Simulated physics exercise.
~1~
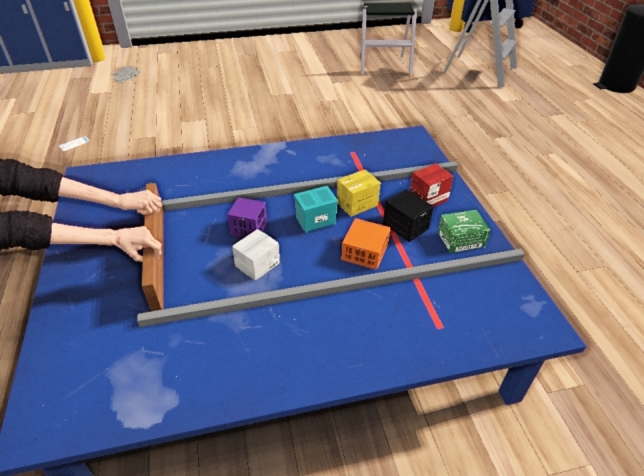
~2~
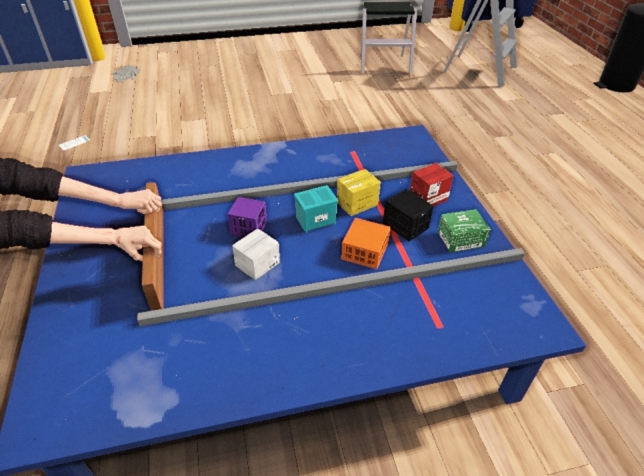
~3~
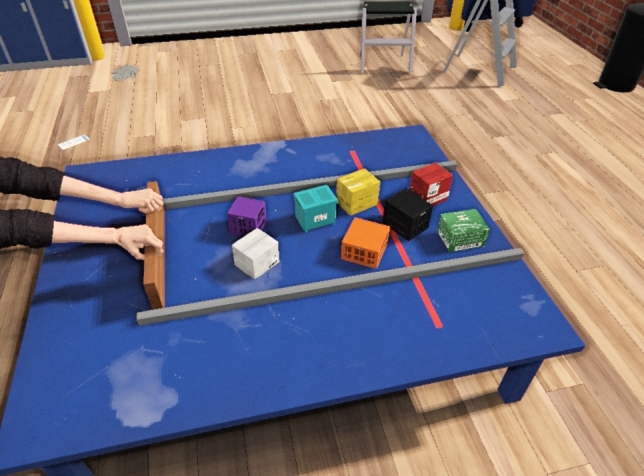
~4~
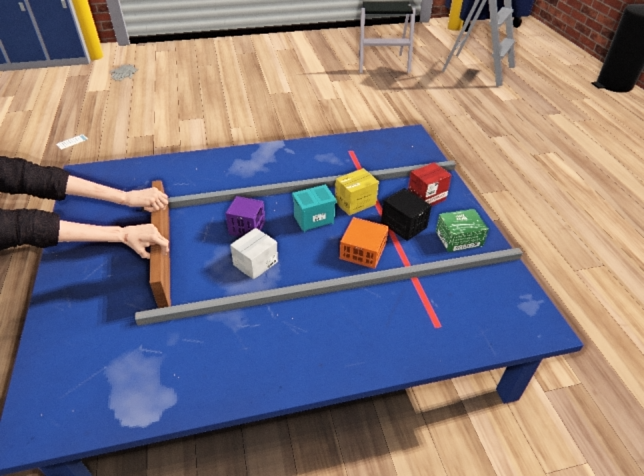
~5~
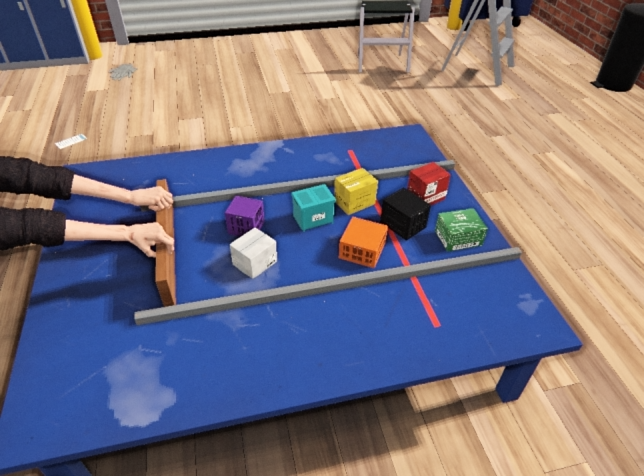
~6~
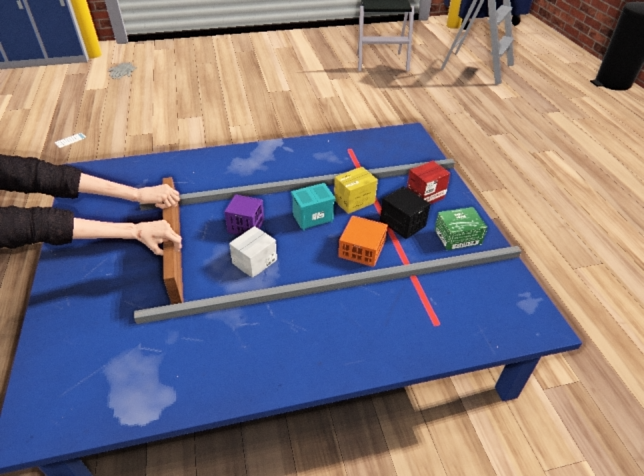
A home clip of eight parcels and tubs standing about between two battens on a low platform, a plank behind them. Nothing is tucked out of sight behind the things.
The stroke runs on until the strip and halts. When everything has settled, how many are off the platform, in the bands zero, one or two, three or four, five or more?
Off the platform: Zero.
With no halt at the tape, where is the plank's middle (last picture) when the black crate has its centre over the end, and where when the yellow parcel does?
Around (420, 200) first and around (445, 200) second.
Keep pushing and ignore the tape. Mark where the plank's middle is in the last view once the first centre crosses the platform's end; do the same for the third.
For the first, roughly (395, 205); for the next, roughly (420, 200).
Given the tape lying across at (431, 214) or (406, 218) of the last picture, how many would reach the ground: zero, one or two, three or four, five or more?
Either three or four; one to two.
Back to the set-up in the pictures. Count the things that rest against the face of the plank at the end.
That comes to 2.
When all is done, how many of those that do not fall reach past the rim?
The count is 1.
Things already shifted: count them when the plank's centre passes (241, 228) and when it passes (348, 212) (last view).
2 at one spot and 7 at the other.
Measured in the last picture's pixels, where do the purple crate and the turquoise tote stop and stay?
Purple crate: About (389, 190); turquoise tote: About (425, 197).
A little later, none off yet; green box at rest near (460, 228); red parcel at rest near (427, 184); black crate at rest near (405, 212).
Next, none off yet; green box shifted a little near (468, 230); red parcel at rest near (427, 184); black crate shifted about its own width near (428, 210).
When it is over, the number that fall off is zero.
